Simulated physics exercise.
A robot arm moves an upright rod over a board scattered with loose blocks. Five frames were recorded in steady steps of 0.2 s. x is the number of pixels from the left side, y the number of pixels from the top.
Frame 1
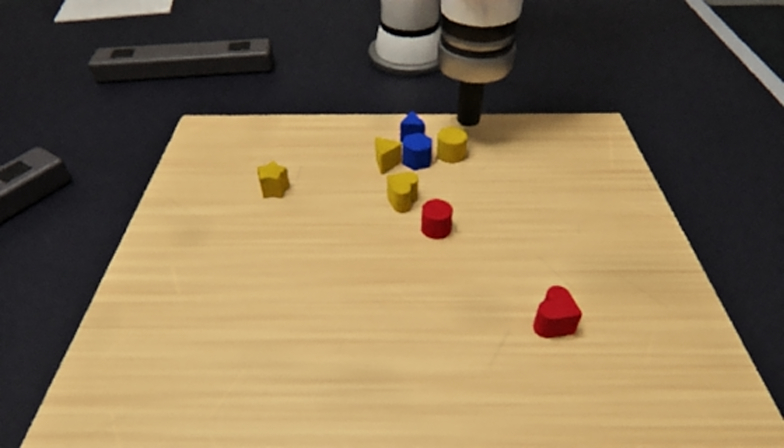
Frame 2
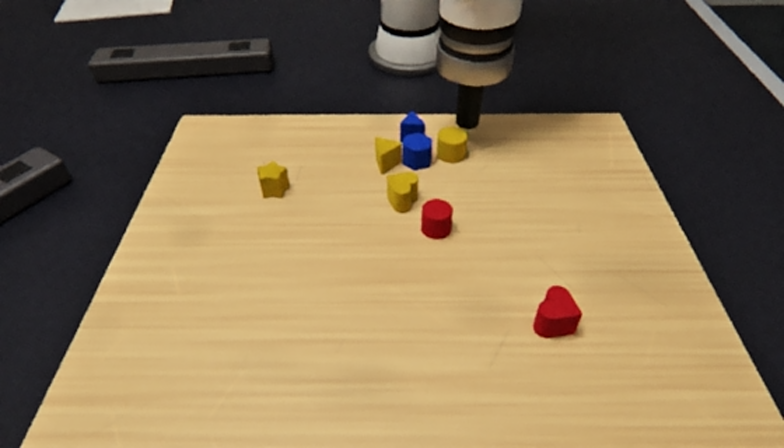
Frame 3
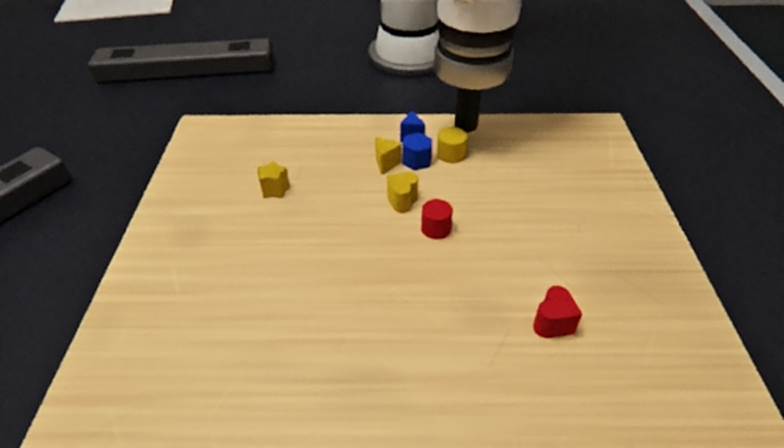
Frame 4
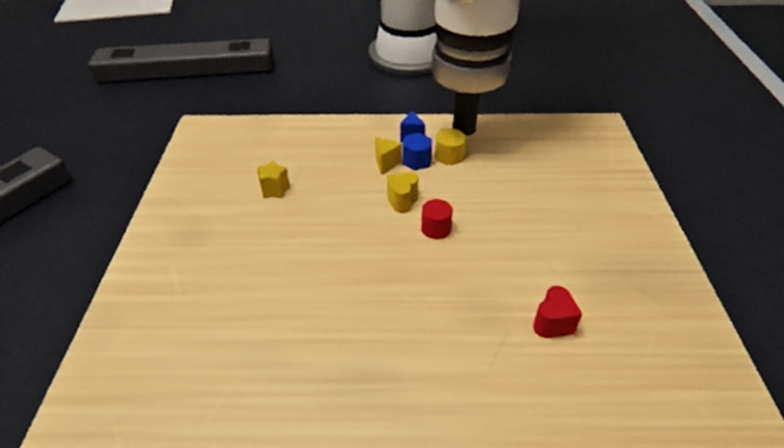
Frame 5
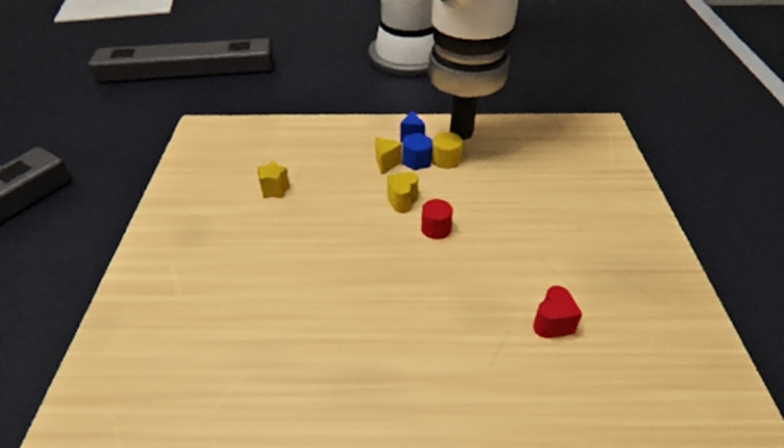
Robot arm inching its dark rod toward the viewer, nudging a yellow cylinder slightly beside blue blocks on a wooden board.
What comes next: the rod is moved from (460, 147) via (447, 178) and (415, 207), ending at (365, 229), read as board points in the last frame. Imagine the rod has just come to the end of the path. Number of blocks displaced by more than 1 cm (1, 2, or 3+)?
My forecast: 2.
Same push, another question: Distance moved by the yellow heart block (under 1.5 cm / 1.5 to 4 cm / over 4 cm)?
Beyond 4 cm.
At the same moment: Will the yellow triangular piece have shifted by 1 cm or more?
No - that is not the case.
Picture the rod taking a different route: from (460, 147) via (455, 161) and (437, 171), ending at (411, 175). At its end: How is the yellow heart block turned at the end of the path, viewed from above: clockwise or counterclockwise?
Viewed from above: Clockwise.
The first path, step by step. One third of the way, rod (447, 165); yellow heart block (399, 183); blue hexagon (415, 142); yellow cylinder (424, 168).
Two thirds of the way, rod (414, 194); yellow heart block (365, 195), turned 75° anticlockwise; blue hexagon (415, 142); yellow cylinder (385, 182).
At the end, rod (364, 215); yellow triangular piece unmoved; yellow heart block (337, 198), turned 35° anticlockwise; blue hexagon (415, 142); red cylinder unmoved; yellow cylinder (375, 181).
